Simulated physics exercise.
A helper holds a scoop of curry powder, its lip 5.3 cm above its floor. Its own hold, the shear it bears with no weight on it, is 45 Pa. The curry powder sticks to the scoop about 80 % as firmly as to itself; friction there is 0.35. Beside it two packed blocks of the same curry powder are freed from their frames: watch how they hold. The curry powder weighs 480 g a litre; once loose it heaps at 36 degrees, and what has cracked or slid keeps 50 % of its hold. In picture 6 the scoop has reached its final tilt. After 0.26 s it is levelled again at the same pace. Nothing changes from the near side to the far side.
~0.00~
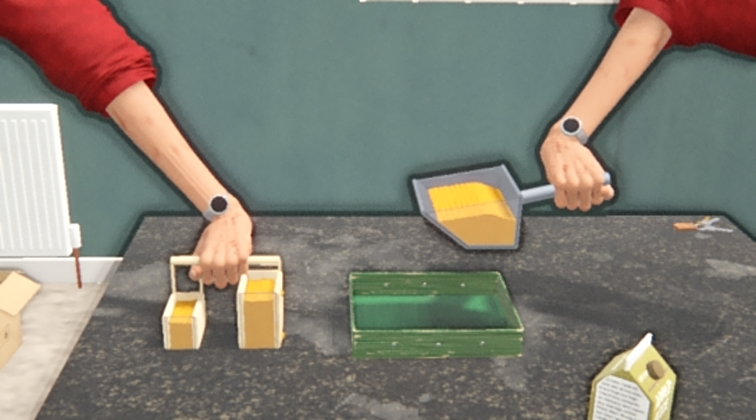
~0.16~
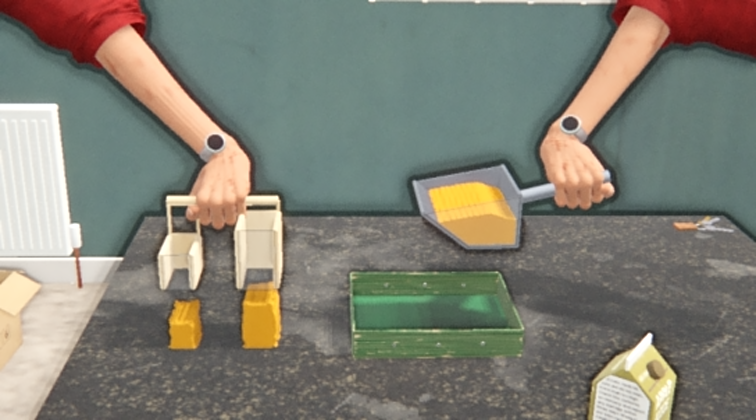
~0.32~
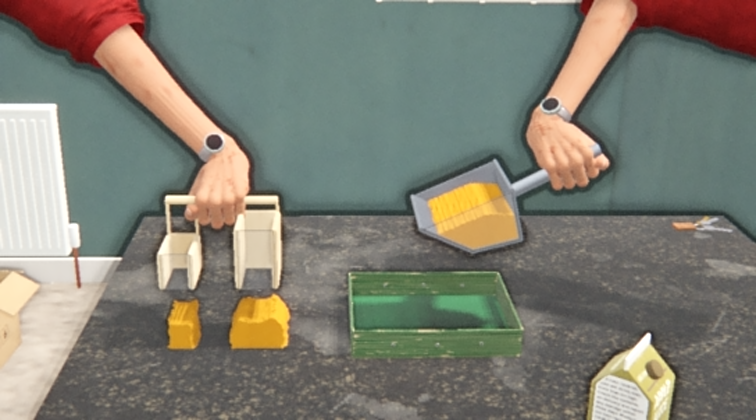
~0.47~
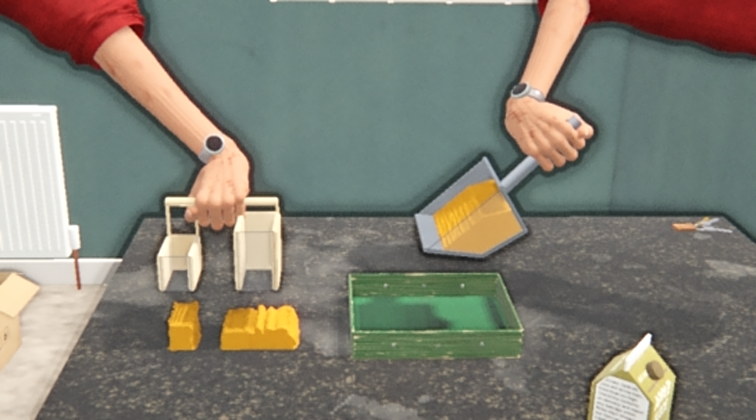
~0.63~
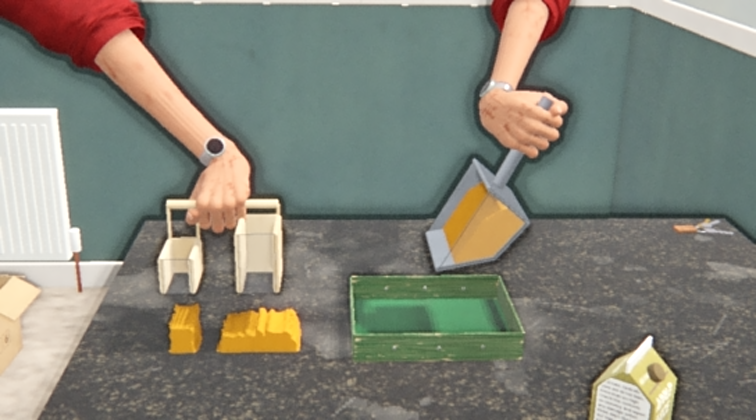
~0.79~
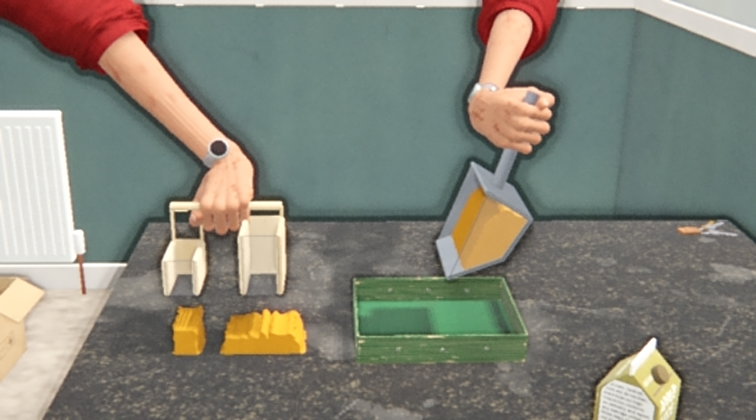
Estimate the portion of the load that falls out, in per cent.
It comes to some 0 %.
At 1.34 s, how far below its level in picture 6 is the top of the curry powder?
Some 2.5 cm.
After 1.04 s, the scoop is at 59 degrees and 0 % has left it.
After 1.34 s, the scoop is at 36 degrees and 0 % has left it.
After 1.64 s, the scoop is at 3 degrees and 0 % has left it.
After 1.95 s, the scoop is at 0 degrees and 0 % has left it.
After 2.06 s, at the end, the scoop is at 0 degrees and 0 % has left it.
